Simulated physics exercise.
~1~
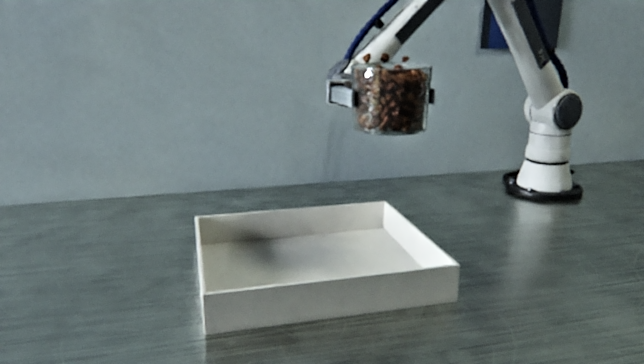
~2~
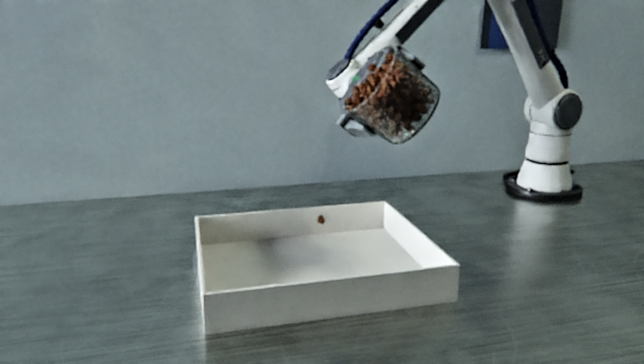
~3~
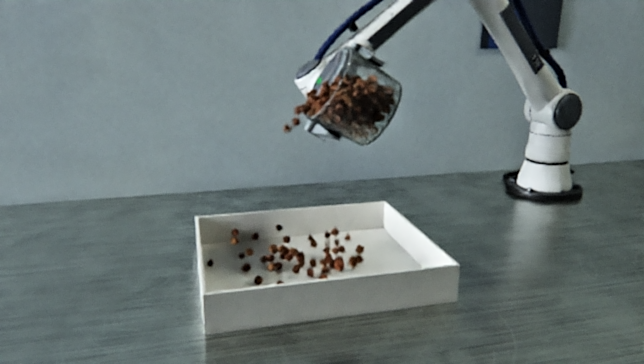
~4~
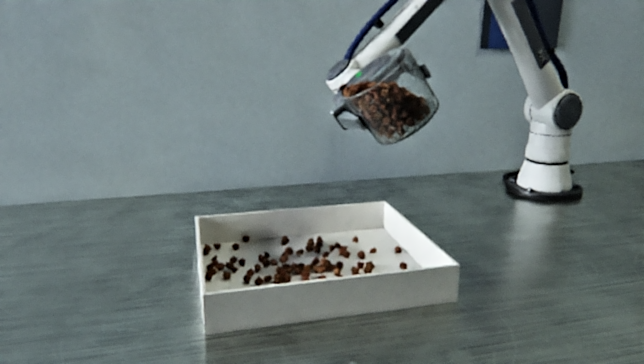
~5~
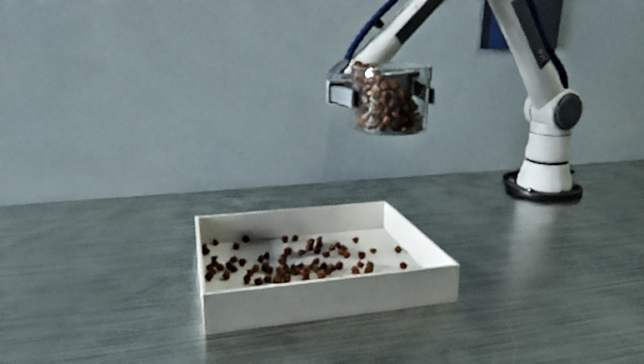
A white robot arm holds a clear beaker heaped with brown pellets above and behind a shallow white tray on a gray table. The arm tips the beaker to the left, and a first pellet drops toward the tray. It swings farther left and tilts more steeply, spilling pellets over the rim and scattering them across the tray floor. The arm then moves back to the right and eases the tilt, and the pouring stops. Finally the beaker returns upright, still holding most of its pellets, while a loose scatter lies in the tray.
